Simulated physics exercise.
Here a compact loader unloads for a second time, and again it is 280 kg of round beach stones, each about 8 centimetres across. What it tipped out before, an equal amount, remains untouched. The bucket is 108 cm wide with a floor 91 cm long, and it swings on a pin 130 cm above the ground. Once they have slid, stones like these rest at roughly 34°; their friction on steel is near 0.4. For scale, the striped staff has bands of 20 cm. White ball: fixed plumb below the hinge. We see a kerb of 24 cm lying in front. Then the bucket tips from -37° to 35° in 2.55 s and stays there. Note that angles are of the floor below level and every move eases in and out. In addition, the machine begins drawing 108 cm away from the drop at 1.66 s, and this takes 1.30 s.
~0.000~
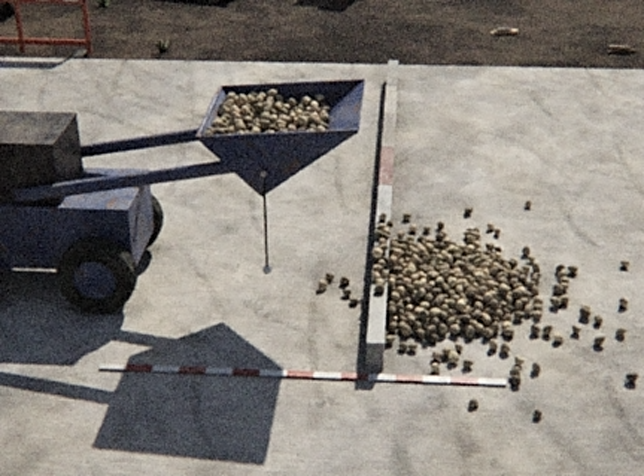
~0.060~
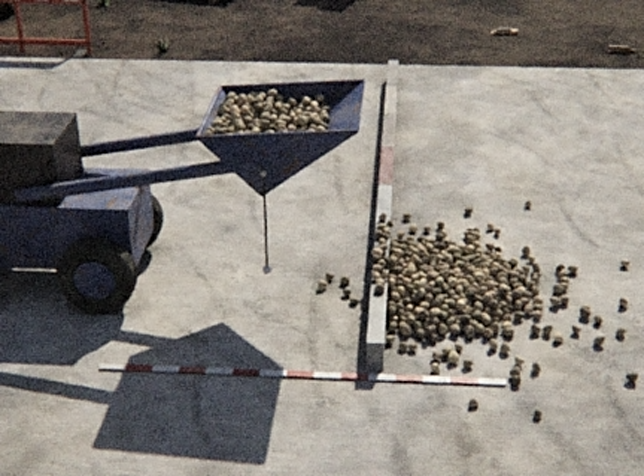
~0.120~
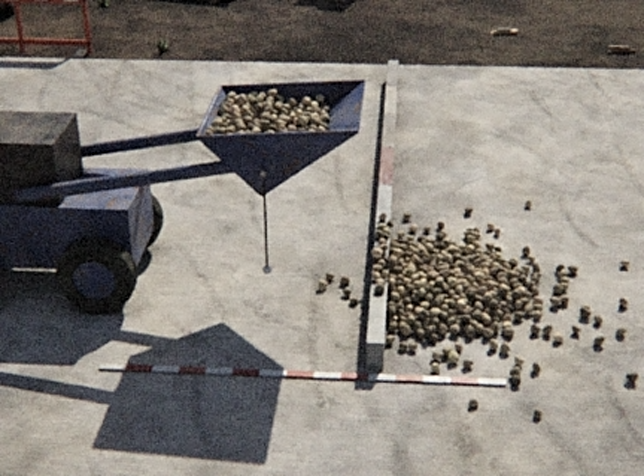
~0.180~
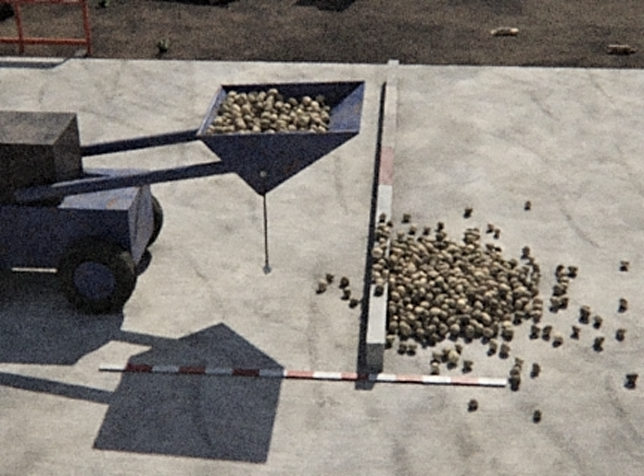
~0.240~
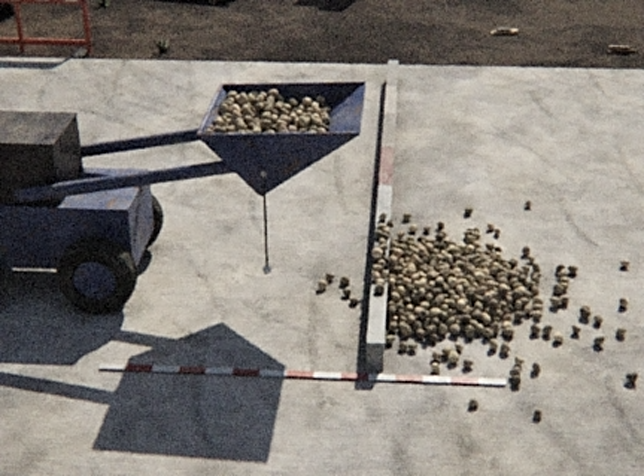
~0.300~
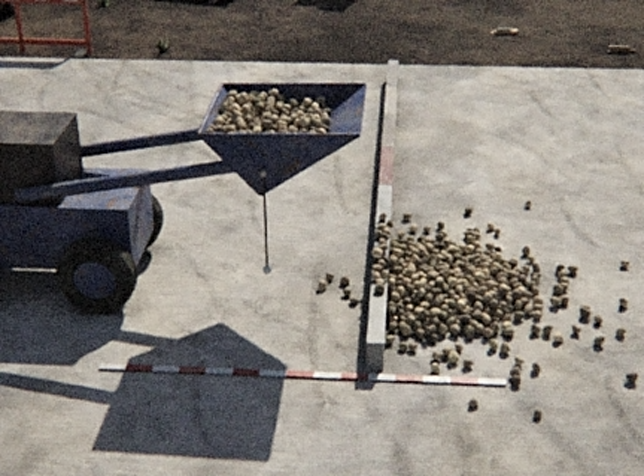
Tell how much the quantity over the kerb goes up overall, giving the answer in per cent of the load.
It goes up by roughly 9 per cent.
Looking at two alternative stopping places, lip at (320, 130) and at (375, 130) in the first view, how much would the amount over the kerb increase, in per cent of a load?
Some 0 percent, and then 20 percent.
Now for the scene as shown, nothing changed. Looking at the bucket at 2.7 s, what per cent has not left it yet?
Estimate: 0 % remaining inside, roughly.
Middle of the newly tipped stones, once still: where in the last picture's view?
Roughly at (333, 279) in the last picture.
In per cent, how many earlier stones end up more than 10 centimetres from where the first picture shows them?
Near 0 per cent, I reckon.
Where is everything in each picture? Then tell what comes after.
In the first frame, the bucket is at -37°, its lip at (358, 131); the top of the load is at (248, 105). The earlier load is highest near (384, 250), 28 cm above ground level, 5 % on this side of the kerb, 95 % over the kerb.
In the second frame, the bucket is at -37°, its lip at (358, 131); the top of the load is at (248, 105); the stones move at 0.0 m/s on average.
In the third frame, the bucket is at -37°, its lip at (358, 132); the top of the load is at (248, 105); the stones move at 0.0 m/s on average.
In the fourth frame, lip at (359, 133), floor tilted -36°, highest stones at (248, 105); the stones move at 0.0 m/s on average.
In the fifth frame, the bucket is at -35°, its lip at (359, 134); the top of the load is at (241, 103); the stones move at 0.0 m/s on average.
In the sixth frame, the bucket is at -34°, its lip at (360, 136); the top of the load is at (242, 102); the stones move at 0.1 m/s on average.
After 1.9 s the floor is at 24°; in per cent of one load, 89 in the bucket, 15 on this side of the kerb, 95 over the kerb; the foremost stones are at (609, 318).
After 2.7 s the floor is at 35°; in per cent of one load, 0 in the bucket, 95 on this side of the kerb, 105 over the kerb; the foremost stones are at (607, 312).
After 3.4 s the floor is at 35°; in per cent of one load, 0 in the bucket, 95 on this side of the kerb, 105 over the kerb; the foremost stones are at (607, 312).
After 6.0 s the floor is at 35°; in per cent of one load, 0 in the bucket, 95 on this side of the kerb, 105 over the kerb; the foremost stones are at (607, 312). Net gain over the kerb, 9.
